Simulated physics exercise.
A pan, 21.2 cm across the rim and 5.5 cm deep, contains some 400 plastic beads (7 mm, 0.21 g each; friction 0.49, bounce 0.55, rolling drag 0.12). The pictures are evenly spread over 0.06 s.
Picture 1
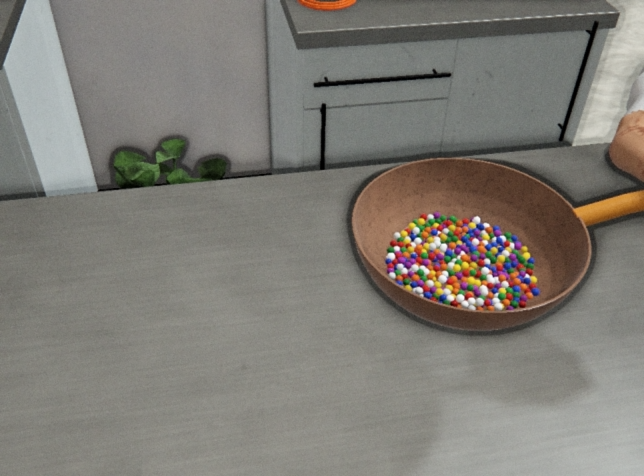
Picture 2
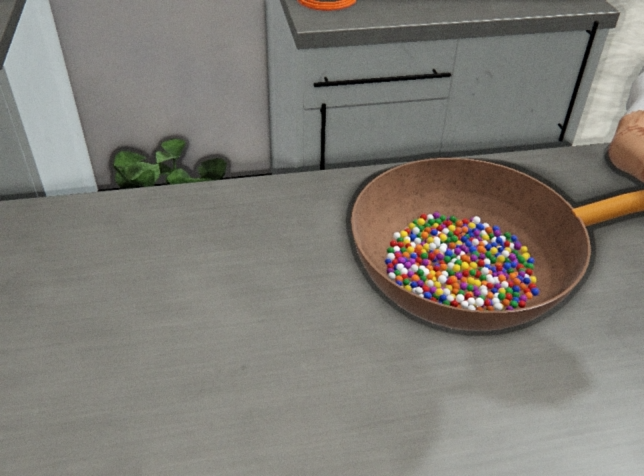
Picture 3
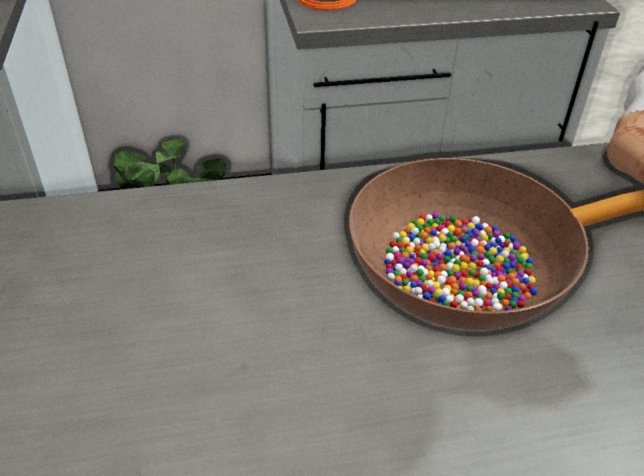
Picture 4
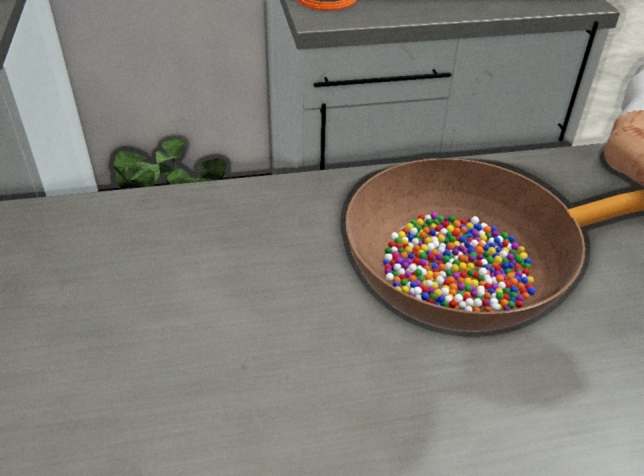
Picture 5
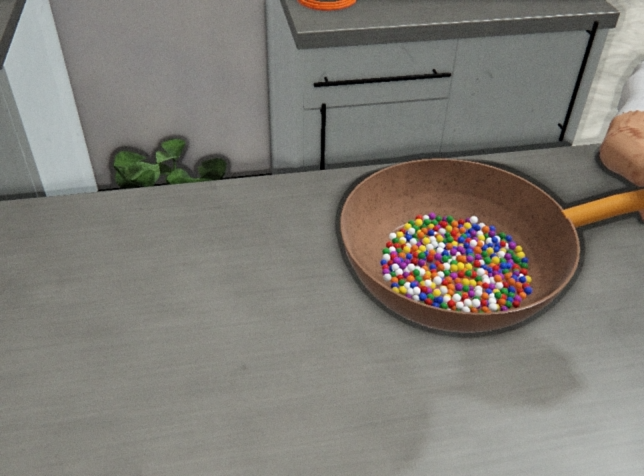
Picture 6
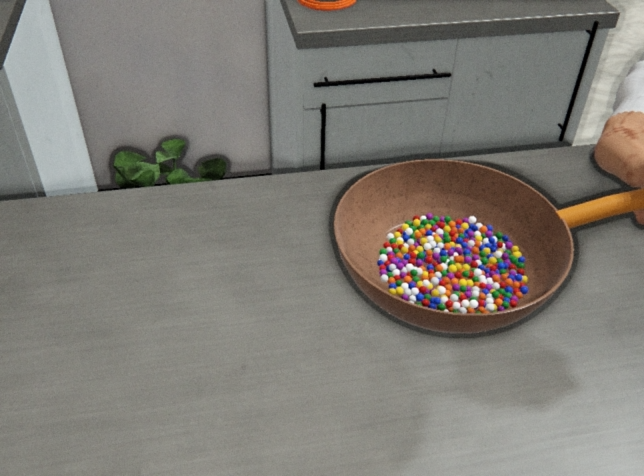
In a kitchen seen from slightly above a grey countertop, pale grey cabinets, a leafy green plant and part of an orange object appear in the background. A brown pan holding many small multicoloured beads sits at the right, a hand at its orange-brown handle by the edge. The pan stays level and slides slightly left with the hand, the beads moving along inside, while the camera remains still.
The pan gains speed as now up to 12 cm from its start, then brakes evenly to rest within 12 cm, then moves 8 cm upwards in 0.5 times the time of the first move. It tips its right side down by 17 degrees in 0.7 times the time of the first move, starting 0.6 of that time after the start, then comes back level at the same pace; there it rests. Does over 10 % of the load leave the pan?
Lost no.
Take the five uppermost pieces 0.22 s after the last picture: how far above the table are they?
Roughly 18 cm.
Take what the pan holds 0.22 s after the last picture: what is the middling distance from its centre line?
About 5.0 cm.
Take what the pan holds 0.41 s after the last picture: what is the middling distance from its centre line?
Some 5.0 cm.
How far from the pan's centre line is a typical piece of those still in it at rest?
Some 5.0 cm.
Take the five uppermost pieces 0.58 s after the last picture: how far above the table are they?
Roughly 25 cm.
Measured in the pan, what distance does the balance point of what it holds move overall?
Roughly 0.5 cm.
Then, 0.22 s after the last picture, tilt 4 degrees; pan 100 %; middle of all pieces near (247, 289).
Then, 0.41 s after the last picture, tilt 15 degrees; pan 100 %; middle of all pieces near (174, 234).
Then, 0.58 s after the last picture, tilt 0 degrees; pan 100 %; middle of all pieces near (188, 229).
Then, 0.74 s after the last picture, tilt 0 degrees; pan 100 %; middle of all pieces near (188, 230).
In the end, pan 100 %.
